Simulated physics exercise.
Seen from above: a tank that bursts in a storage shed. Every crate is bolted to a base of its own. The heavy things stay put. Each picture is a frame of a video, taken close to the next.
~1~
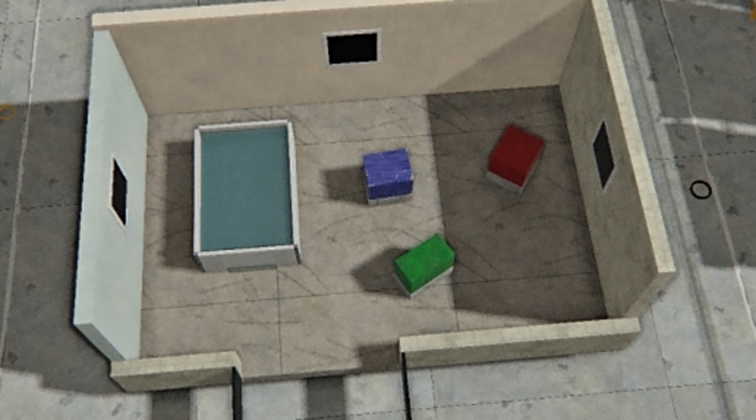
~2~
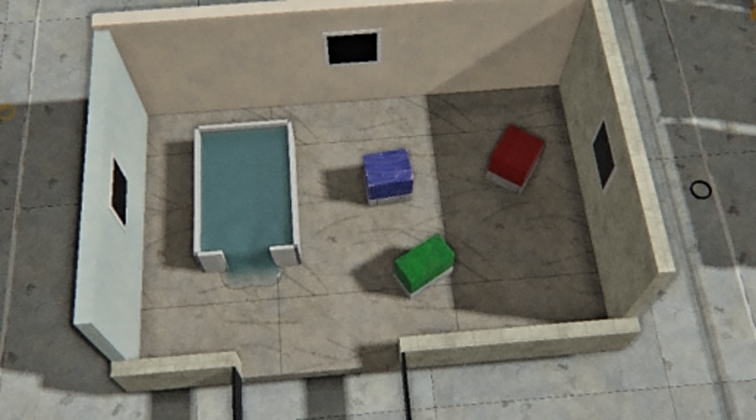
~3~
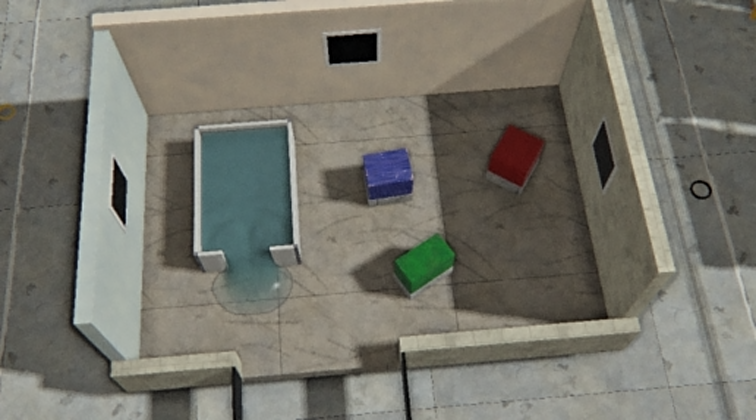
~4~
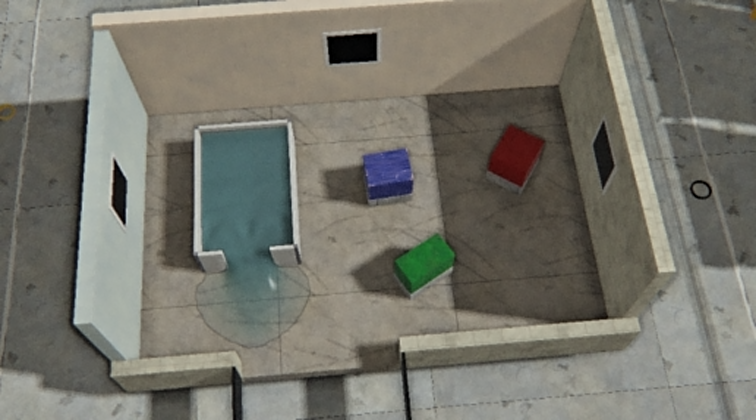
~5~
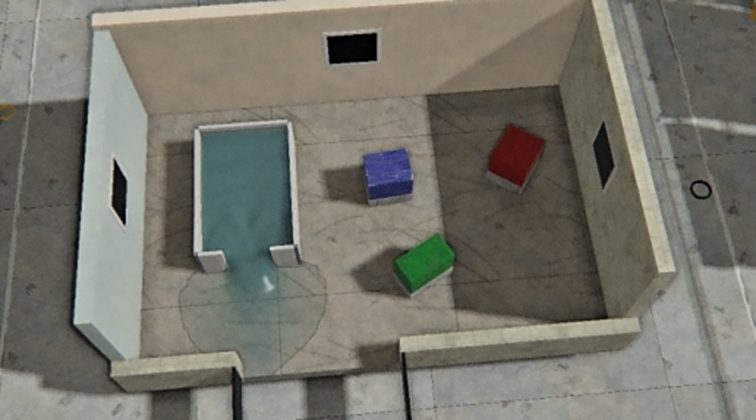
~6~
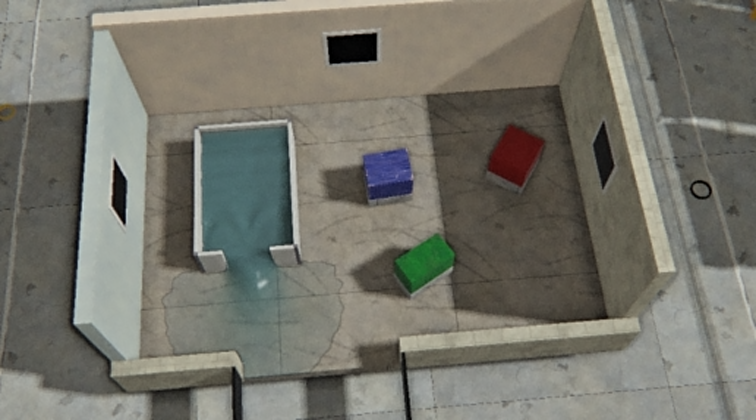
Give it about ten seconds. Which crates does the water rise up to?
The red crate is protected by its plinth; the blue crate is protected by its plinth; the green crate is protected by its plinth.
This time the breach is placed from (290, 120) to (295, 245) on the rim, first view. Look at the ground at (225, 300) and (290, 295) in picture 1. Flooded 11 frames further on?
I'd expect the first point to stay dry and the second point to stay dry.
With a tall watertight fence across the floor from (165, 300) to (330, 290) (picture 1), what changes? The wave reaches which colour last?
Answer: The crate marked red.
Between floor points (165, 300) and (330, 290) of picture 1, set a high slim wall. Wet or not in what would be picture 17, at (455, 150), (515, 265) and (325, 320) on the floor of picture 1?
As listed: Dry, no water, clear.
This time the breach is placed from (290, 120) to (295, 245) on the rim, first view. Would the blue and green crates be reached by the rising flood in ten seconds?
As it turns out, the blue crate gets overtopped, and the green crate gets overtopped.
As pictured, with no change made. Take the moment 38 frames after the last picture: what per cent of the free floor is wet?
I make it 35 per cent.
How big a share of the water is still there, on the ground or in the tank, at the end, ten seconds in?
Near 50 percent, give or take.
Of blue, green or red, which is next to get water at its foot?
That's the green one.
A moment on, water covers 15 % of the floor; the red crate not reached, the blue crate not reached, the green crate not reached.
Next, water covers 20 % of the floor; the red crate not reached, the blue crate not reached, the green crate not reached.
Then, water covers 30 % of the floor; the red crate not reached, the blue crate not reached, the green crate water round its plinth.
Later, water covers 35 % of the floor; the red crate not reached, the blue crate not reached, the green crate water round its plinth.
In the end, water covers 50 % of the floor; the red crate stayed above the water, the blue crate stayed above the water, the green crate stayed above the water.
